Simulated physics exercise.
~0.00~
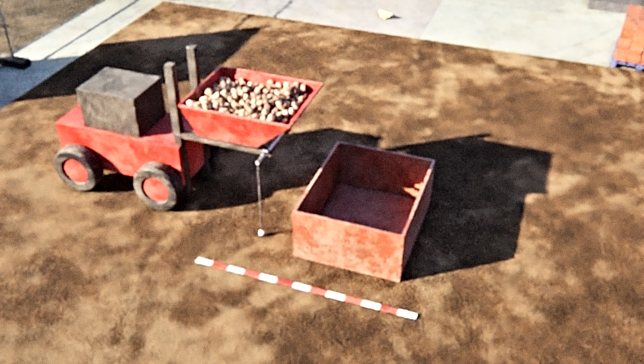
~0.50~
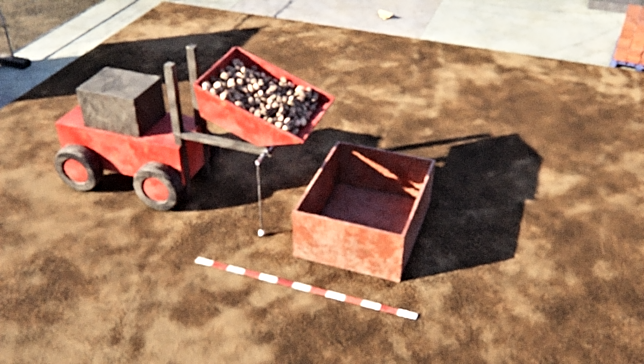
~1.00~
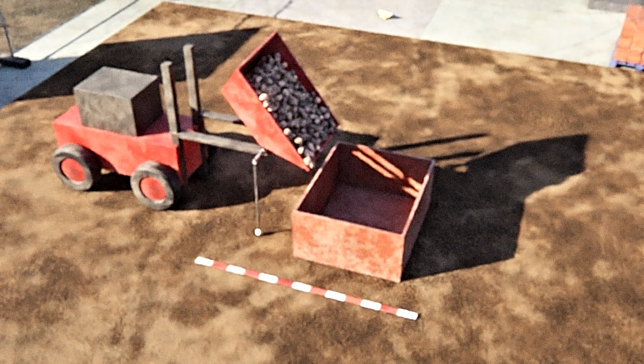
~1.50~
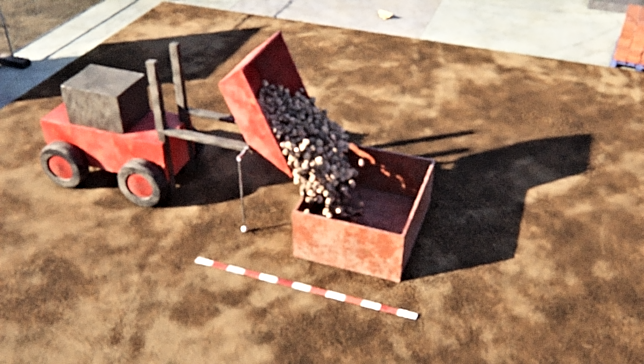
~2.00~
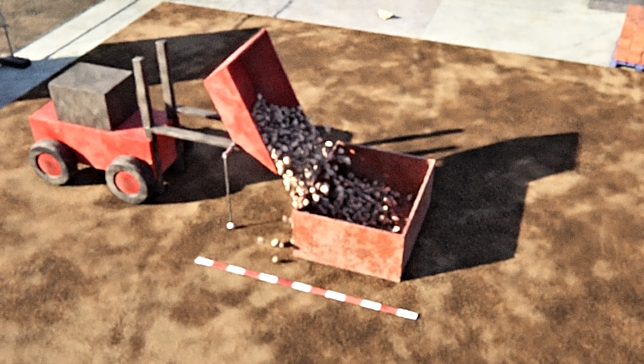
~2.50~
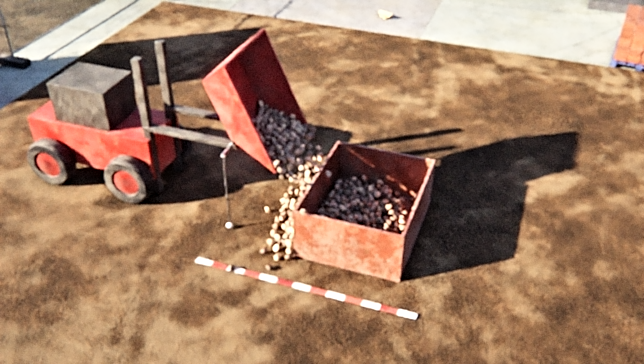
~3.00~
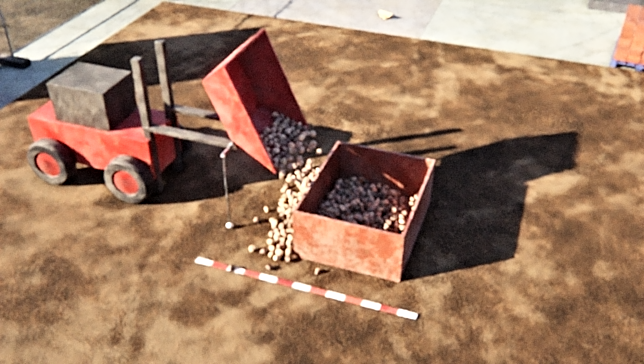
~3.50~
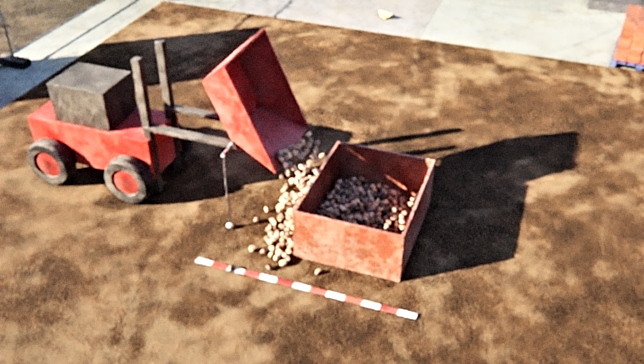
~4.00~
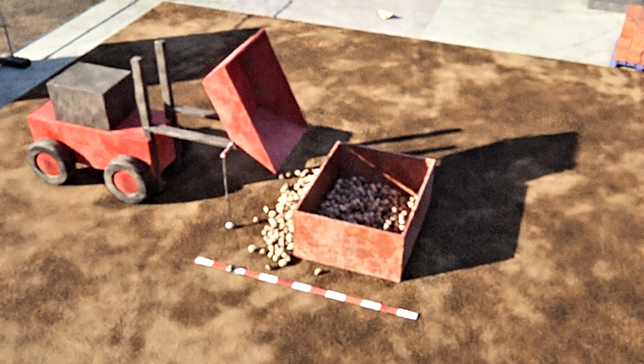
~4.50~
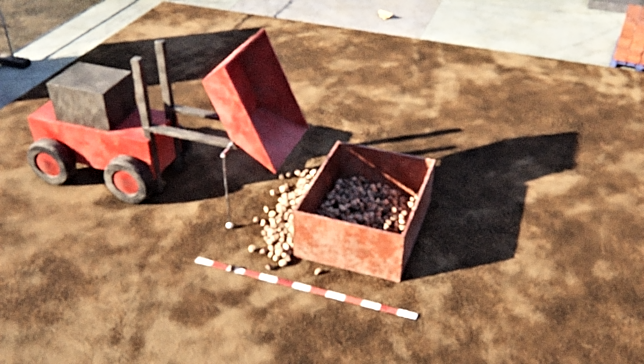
To begin with, a red fork truck with a gray block on its back holds a red skip full of small stones beside an open red bin on brown ground, behind a red and white staff. The skip tips steeply to the right until the stones start pouring into the bin. As they pour, the truck backs away to the left, and some stones begin falling short onto the ground. The last stones slide out slowly, adding to the spill. Finally, the tilted skip hangs empty, with many stones in the bin and a pale heap against its left side.
